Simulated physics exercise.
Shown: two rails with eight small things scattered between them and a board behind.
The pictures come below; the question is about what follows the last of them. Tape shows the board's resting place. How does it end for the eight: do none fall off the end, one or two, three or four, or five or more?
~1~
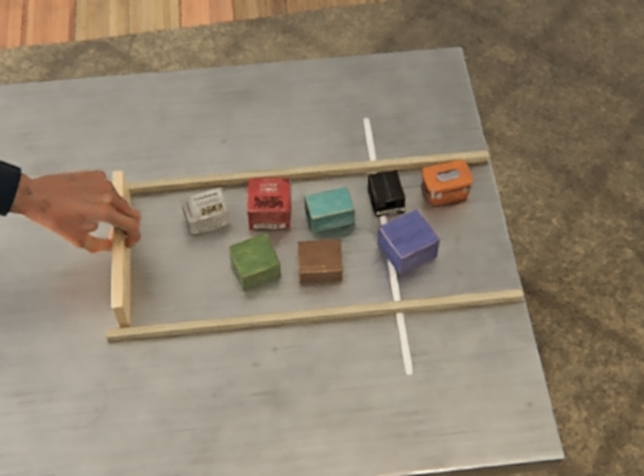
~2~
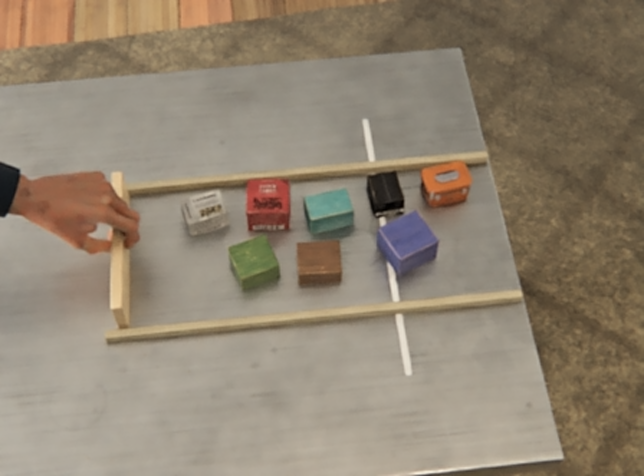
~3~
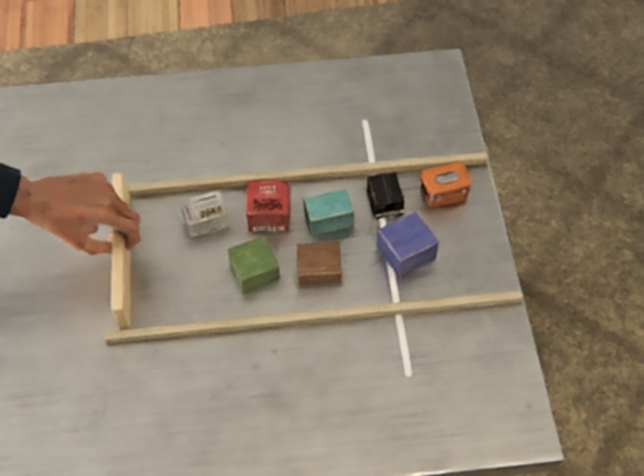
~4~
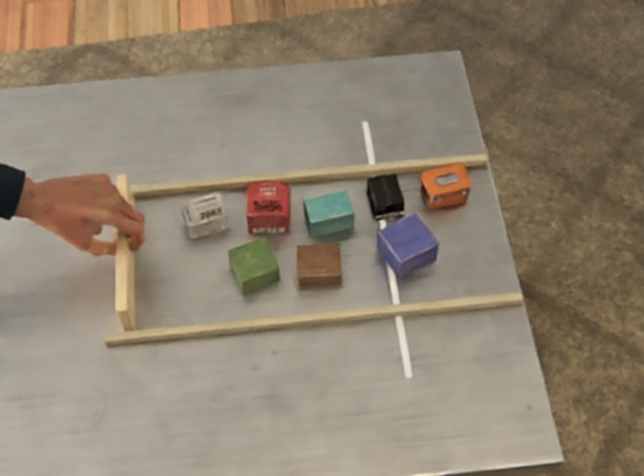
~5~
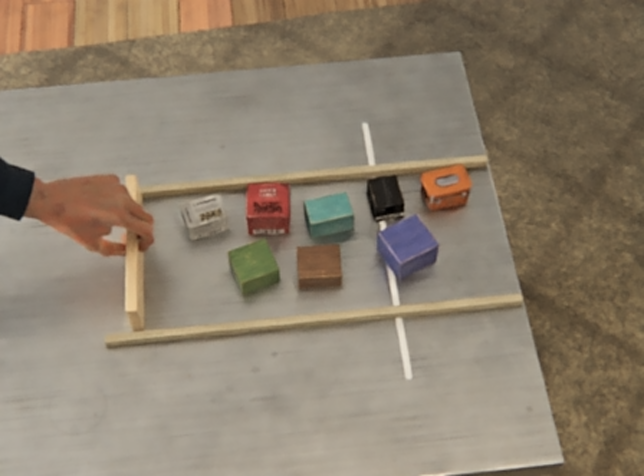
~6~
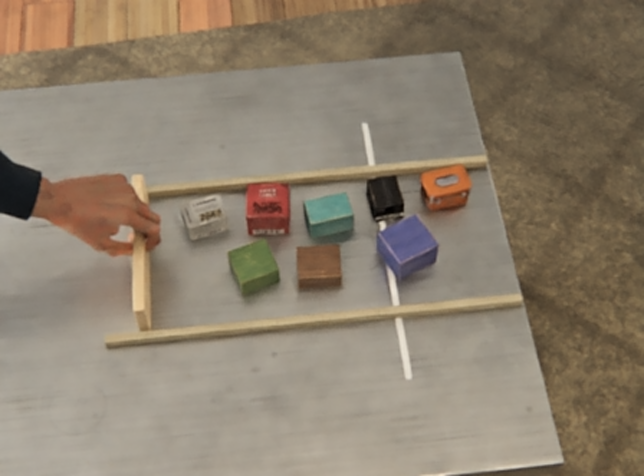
I predict the count lost over the end will be one or two.
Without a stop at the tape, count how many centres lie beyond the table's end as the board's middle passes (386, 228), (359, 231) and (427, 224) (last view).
Respectively, 2, 1 and 4.
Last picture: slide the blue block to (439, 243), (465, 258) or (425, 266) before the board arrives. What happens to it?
Well, the blue block keeps its place; it keeps its place; it keeps its place.
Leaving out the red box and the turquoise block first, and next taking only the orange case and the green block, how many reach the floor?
The first count is 0 and the second is 0.
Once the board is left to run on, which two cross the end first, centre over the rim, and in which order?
First the orange case, next the black box.
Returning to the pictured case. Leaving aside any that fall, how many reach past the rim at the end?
I make it 2.
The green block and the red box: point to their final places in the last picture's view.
(409, 255) and (441, 193).
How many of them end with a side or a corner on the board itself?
All in all, 2.
A little later, none off yet; orange case at rest near (445, 188); blue block at rest near (407, 247); black box at rest near (385, 198).
Next, none off yet; orange case shifted about its own width near (479, 182); blue block moving near (418, 245); black box shifted well along near (444, 191).
When it is over, the number that fall off is one or two; down, black box and orange case.
